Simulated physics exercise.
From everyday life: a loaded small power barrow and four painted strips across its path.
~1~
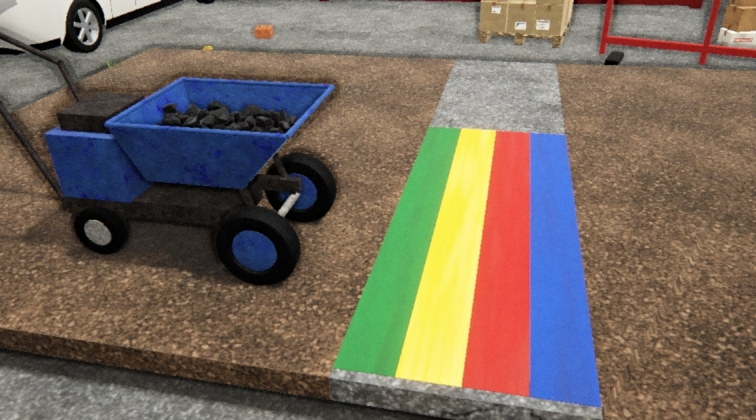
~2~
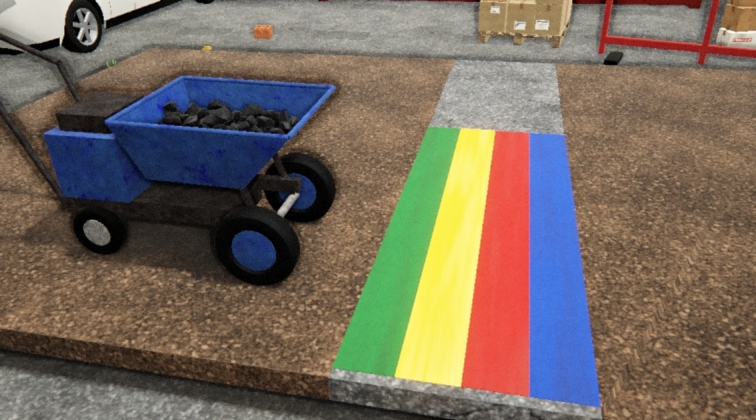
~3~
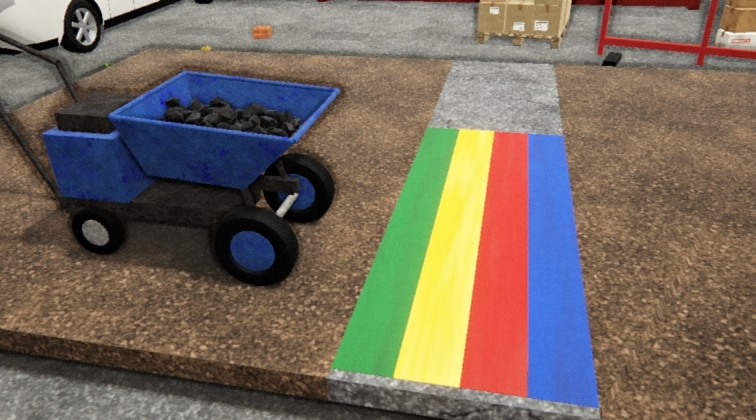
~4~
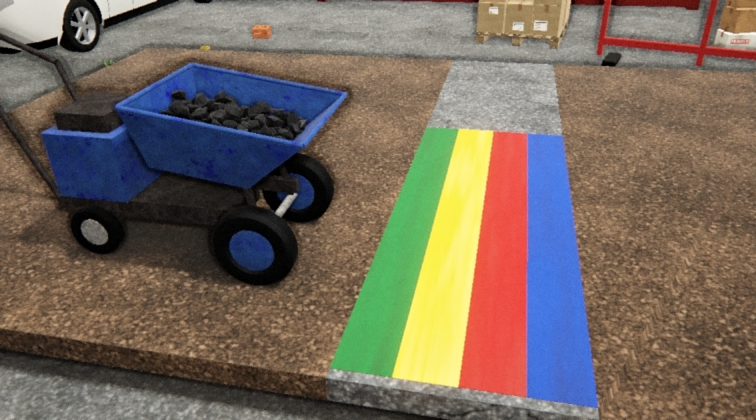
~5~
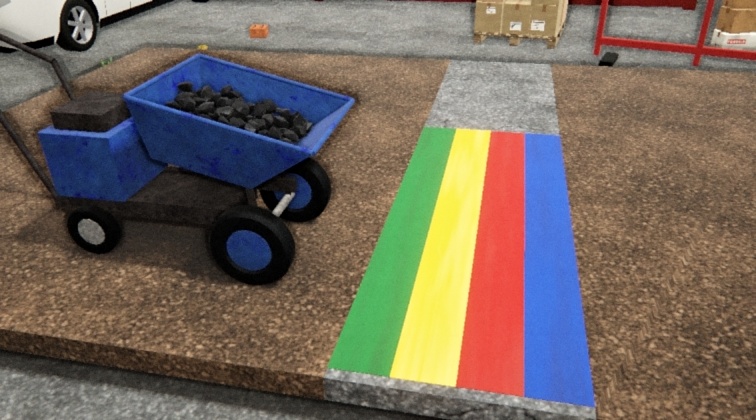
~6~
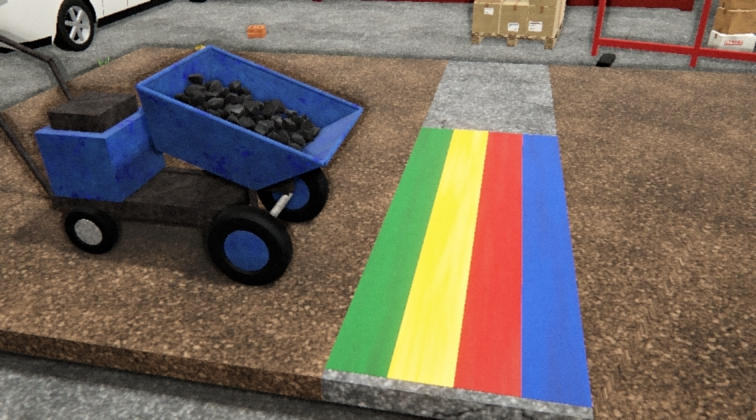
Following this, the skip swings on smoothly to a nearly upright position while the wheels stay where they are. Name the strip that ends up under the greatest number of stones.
That would be the yellow strip.
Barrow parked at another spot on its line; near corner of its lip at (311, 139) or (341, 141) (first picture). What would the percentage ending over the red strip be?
The first position yields around 20 per cent; the second yields around 40 per cent.
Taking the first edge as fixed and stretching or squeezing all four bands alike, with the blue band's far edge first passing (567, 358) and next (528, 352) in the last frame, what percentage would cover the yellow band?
Roughly 40 per cent, and 40 per cent.
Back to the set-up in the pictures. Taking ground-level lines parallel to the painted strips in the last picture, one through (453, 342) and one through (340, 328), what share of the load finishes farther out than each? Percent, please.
Around 30 percent for the first and 90 percent for the second.
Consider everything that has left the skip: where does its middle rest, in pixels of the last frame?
At about (440, 265), give or take.
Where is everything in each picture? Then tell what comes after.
In the first picture, lip of the skip at (286, 137), level; top of the load at (221, 124), lumps of coal; green strip at (379, 326); yellow strip at (438, 334); red strip at (498, 342); blue strip at (562, 350).
In the second picture, lip of the skip at (288, 138), level; top of the load at (221, 124).
In the third picture, lip of the skip at (294, 141), tipped barely; top of the load at (209, 125).
In the fourth picture, lip of the skip at (303, 146), tipped a little; top of the load at (200, 114).
In the fifth picture, lip of the skip at (312, 153), tipped a little; top of the load at (200, 113).
In the sixth picture, lip of the skip at (324, 164), tipped clearly; top of the load at (209, 108); green strip at (371, 327); yellow strip at (430, 334); red strip at (490, 342); blue strip at (553, 350).
Soon, skip tipped steeply; all in the skip.
A while on, skip tipped right over; about two thirds in the skip; a small part over the green strip; a small part over the yellow strip.
Towards the end, skip tipped right over; a small part in the skip; about a quarter over the green strip; about half over the yellow strip; about a quarter over the red strip; a stray few over the blue strip; a stray few off the paint.
Finally, skip tipped right over; a small part in the skip; about a quarter over the green strip; about half over the yellow strip; about a quarter over the red strip; a stray few over the blue strip; a stray few off the paint.
